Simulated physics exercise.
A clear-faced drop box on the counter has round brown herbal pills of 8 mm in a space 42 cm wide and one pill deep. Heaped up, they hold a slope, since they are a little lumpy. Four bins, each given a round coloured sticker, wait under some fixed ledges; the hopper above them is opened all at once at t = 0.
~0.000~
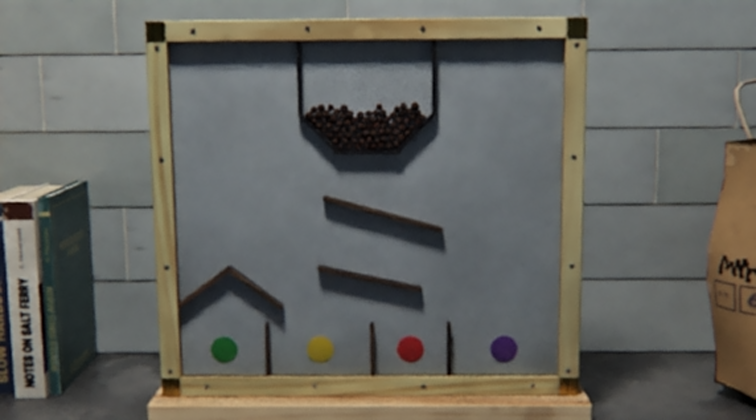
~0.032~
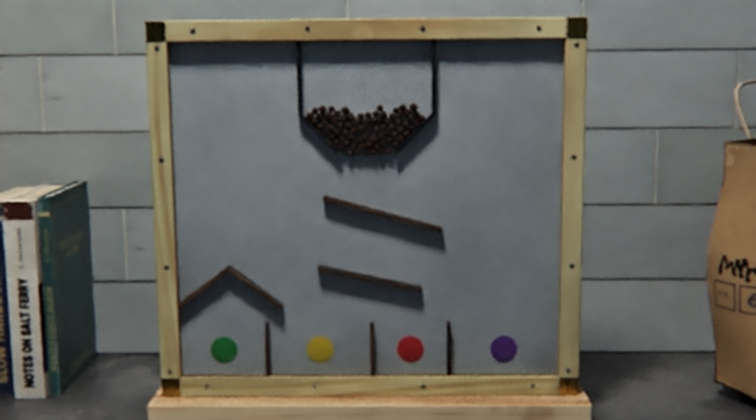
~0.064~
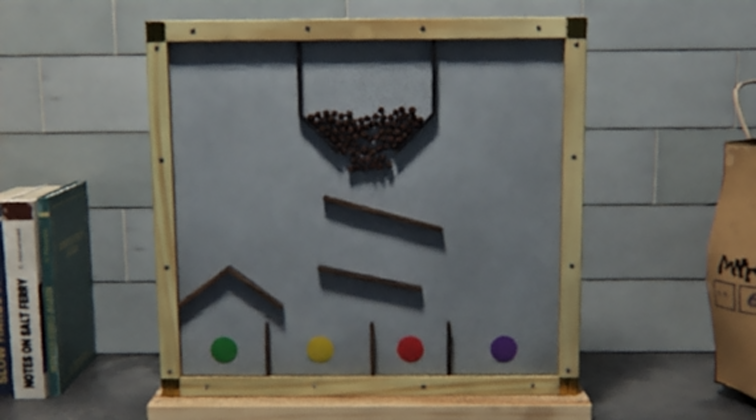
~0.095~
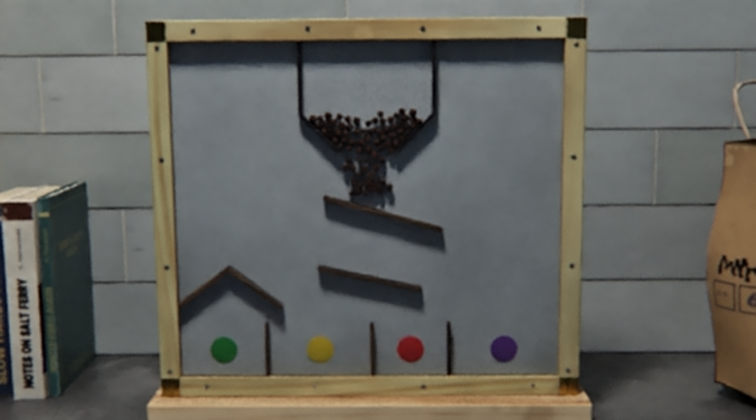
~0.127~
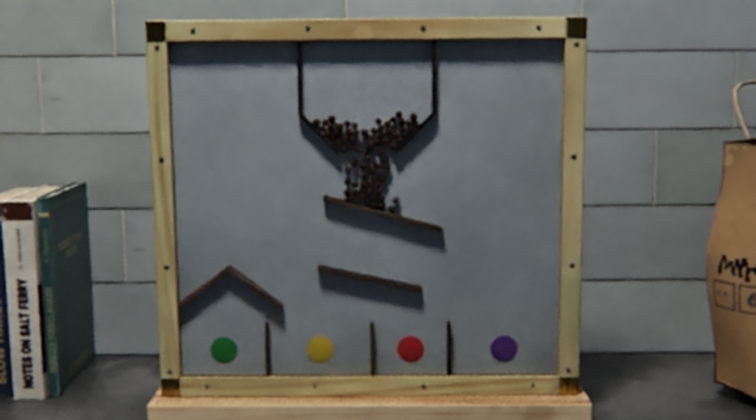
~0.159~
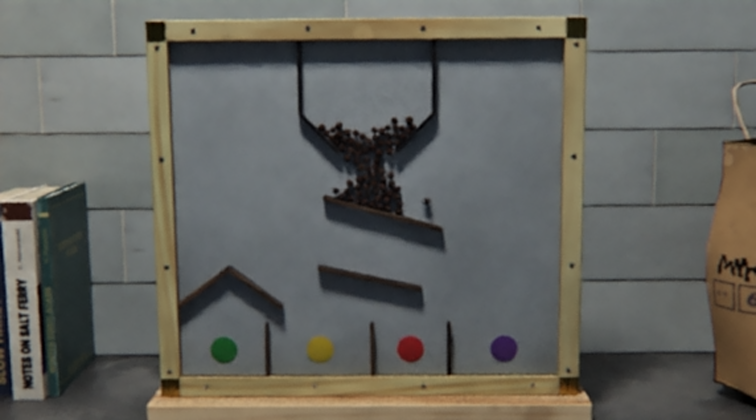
Small dark round pieces dropping from an opened hopper, piling onto the upper sloping ledge and spreading rightward above four coloured stickers.
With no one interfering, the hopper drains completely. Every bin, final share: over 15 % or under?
Final shares: Red under 15 %, yellow under 15 %, green under 15 %, purple over 15 %.
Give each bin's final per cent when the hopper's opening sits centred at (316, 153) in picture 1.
Result: Red bin = 0; yellow bin = 75; green bin = 0; purple bin = 25.
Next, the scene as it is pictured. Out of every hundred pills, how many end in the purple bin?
I'd put it at close to 90 per cent.
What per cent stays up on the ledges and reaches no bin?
Estimate: Around 0 per cent.
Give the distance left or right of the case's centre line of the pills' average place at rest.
Some 12 cm right of it.
By 0.24 s 95 % have left the hopper; down in the bins, nothing yet.
By 0.34 s 100 % have left the hopper; down in the bins, purple 5 %.
By 0.55 s 100 % have left the hopper; down in the bins, yellow 5 %, purple 35 %.
In the end, by 3.2 s, red 0 %, yellow 10 %, green 0 %, purple 90 %.
